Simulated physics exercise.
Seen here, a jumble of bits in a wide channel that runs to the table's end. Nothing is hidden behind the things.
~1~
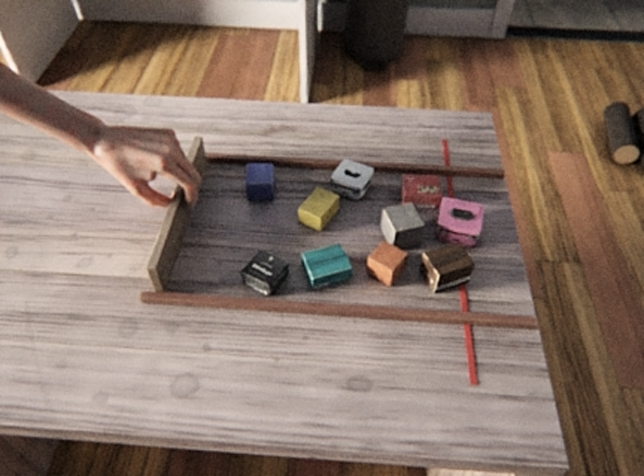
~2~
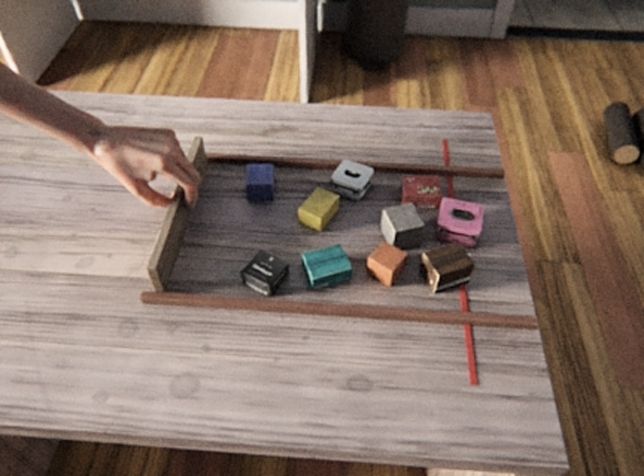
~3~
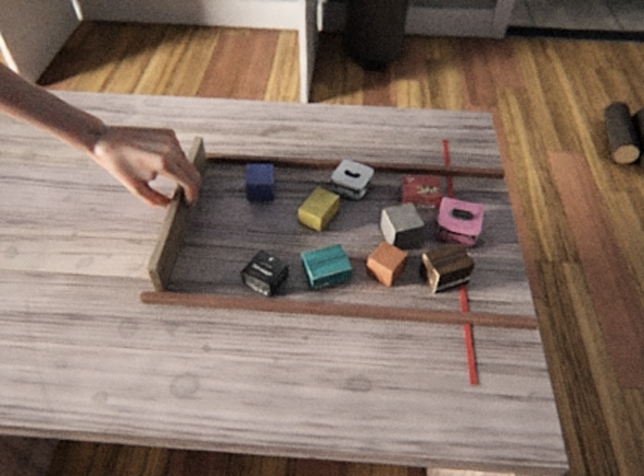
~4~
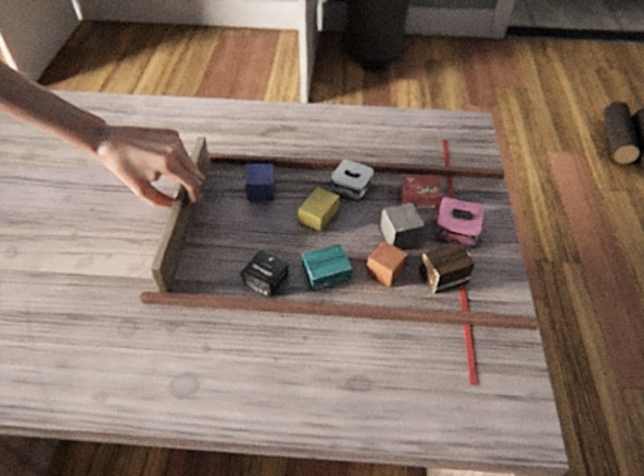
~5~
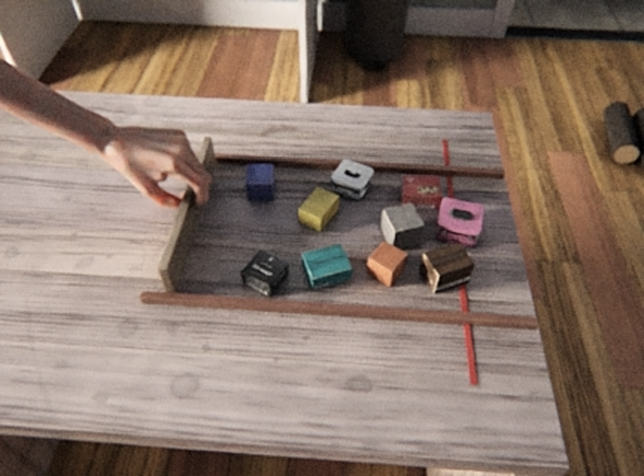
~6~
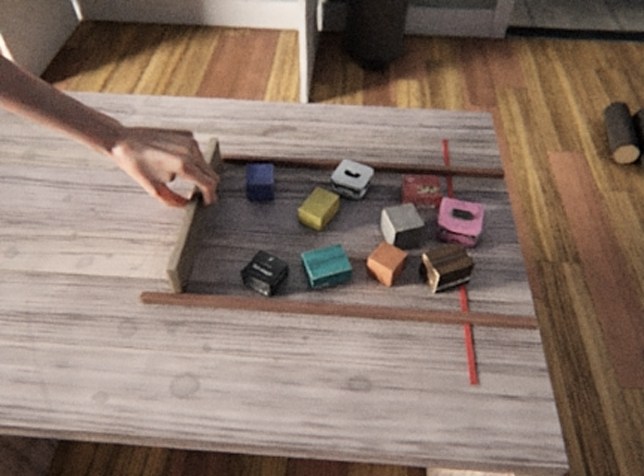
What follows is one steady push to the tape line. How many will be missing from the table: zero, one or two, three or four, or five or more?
As it turns out, the number that fall off is three or four.
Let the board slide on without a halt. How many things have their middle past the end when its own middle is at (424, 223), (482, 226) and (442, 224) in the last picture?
In that order 1, 6 and 3.
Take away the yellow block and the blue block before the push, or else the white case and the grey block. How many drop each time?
2 in the first case, 2 in the second.
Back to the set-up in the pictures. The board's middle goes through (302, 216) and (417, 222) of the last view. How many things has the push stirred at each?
6 and 10.
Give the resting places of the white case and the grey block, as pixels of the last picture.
About (494, 184), and the other about (477, 247).
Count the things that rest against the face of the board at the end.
That makes 4.
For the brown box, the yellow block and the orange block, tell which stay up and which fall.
The brown box goes over; the yellow block survives; the orange block falls.
Soon after, none off yet; pink case at rest near (459, 223); brown box at rest near (446, 268); red box at rest near (421, 192).
In the end, the number that fall off is three or four; gone, orange block, red box and brown box.
